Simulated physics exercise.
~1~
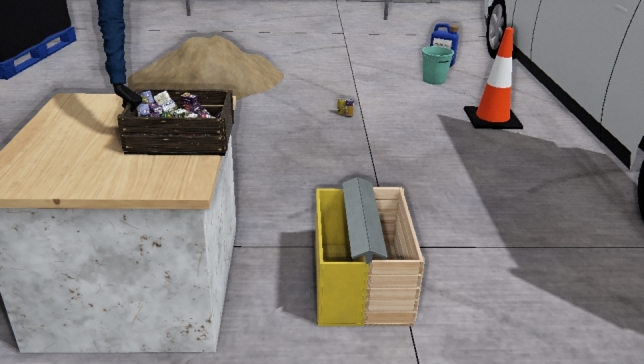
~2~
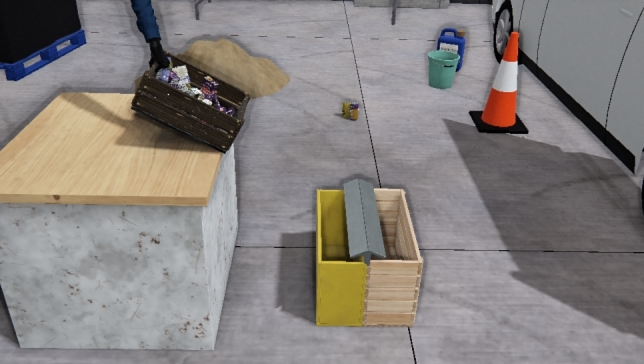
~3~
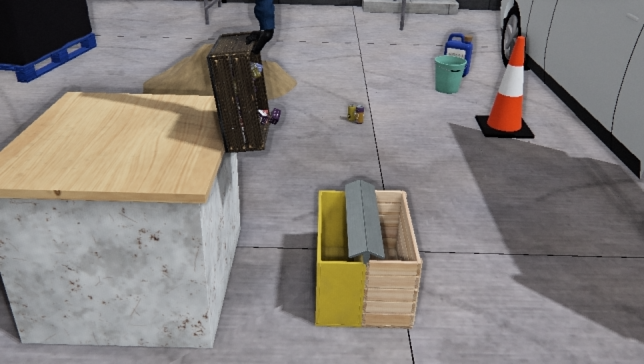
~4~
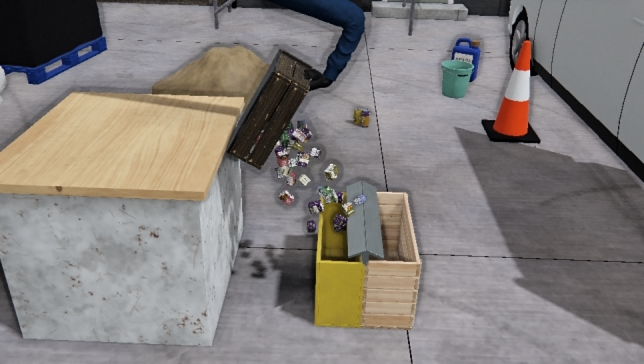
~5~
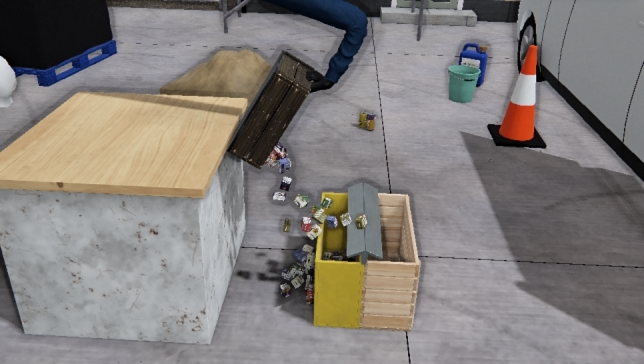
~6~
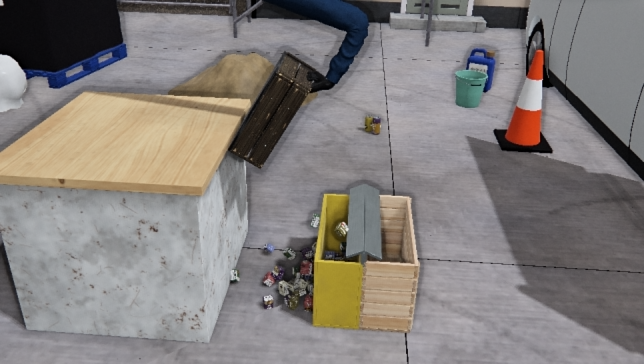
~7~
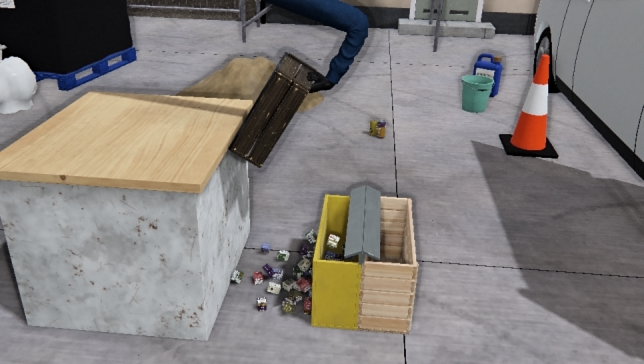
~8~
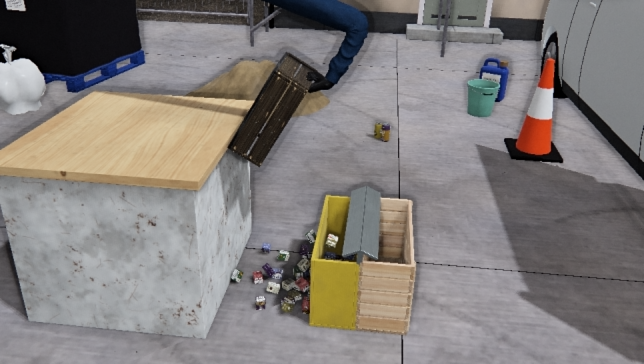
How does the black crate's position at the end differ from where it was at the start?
At the start the black crate sat upright on top of the bench, but by the end it was further right, held steeply tipped over the bench's right edge.
